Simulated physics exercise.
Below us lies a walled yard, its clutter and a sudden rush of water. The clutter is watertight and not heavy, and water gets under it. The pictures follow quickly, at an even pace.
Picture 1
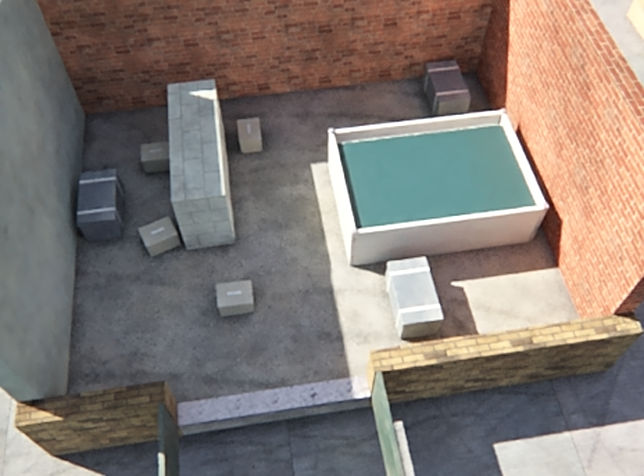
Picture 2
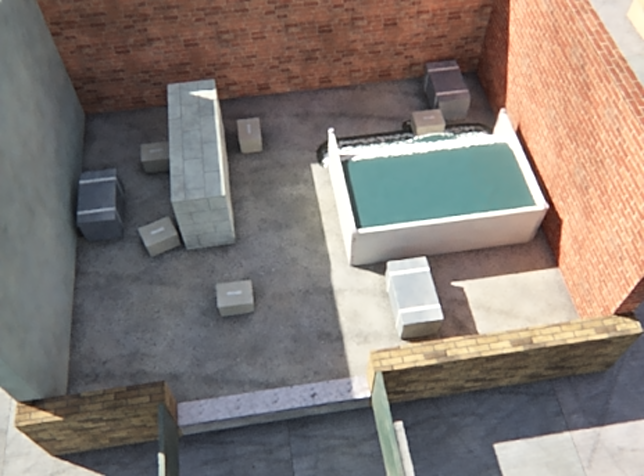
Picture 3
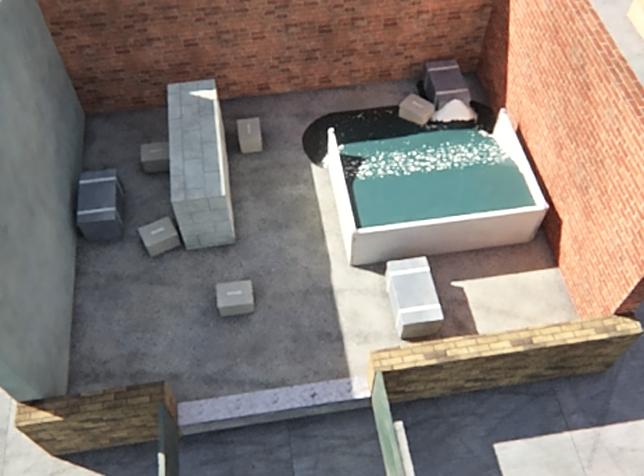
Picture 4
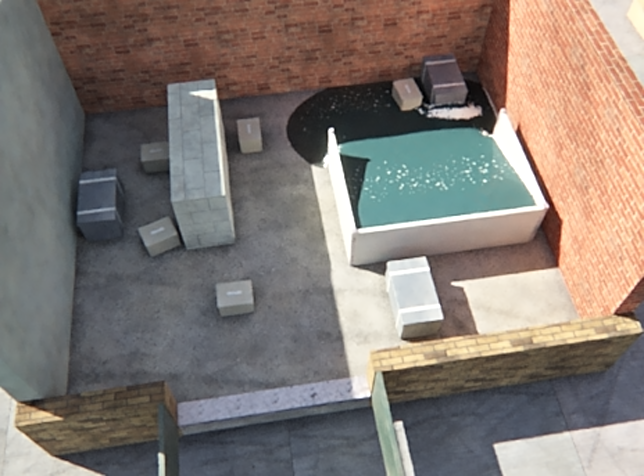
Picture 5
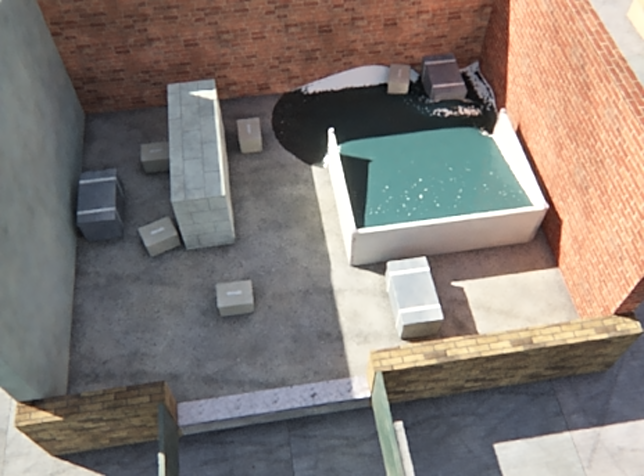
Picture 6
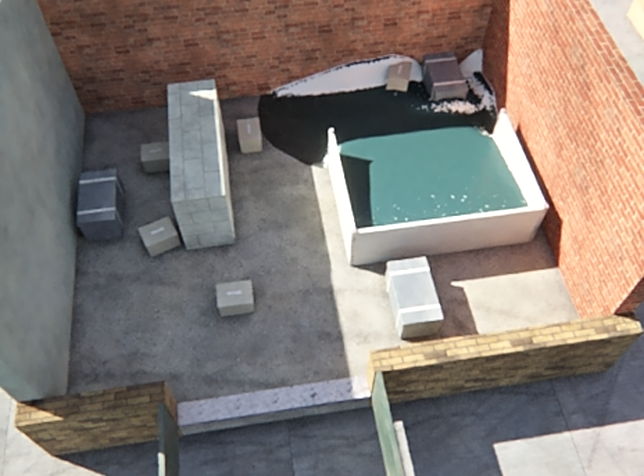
Water rushing from the back of a white-walled pool, carrying a small box toward the brick wall beside a barely shifting trunk.
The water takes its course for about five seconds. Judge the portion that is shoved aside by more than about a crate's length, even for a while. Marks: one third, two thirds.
That comes to at least two thirds.
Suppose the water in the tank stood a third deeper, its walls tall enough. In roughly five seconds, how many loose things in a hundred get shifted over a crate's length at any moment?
Close to 80 %.
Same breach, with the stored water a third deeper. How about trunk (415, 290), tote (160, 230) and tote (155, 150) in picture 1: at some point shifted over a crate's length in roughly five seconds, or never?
One after the other: Short of that, moved that far, under that.
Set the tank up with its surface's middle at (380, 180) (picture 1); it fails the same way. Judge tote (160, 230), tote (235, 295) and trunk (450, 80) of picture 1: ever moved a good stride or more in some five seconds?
One after the other: Shifted that much, yes, that far or more.
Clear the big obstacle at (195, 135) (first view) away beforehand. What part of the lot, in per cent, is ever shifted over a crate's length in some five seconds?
Near 80 in a hundred.
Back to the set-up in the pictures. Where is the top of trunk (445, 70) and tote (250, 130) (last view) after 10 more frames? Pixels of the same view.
Close to (474, 96) and (251, 160).
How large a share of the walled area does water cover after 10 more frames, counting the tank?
About 45 per cent.
A moment on, 1 of 8 are well off their spots; 2 afloat.
Next, 3 of 8 are well off their spots; 2 afloat.
Later, 4 of 8 are well off their spots; 2 afloat.
In the end, 6 of 8 are well off their spots, and 6 have been at some point; 4 afloat.
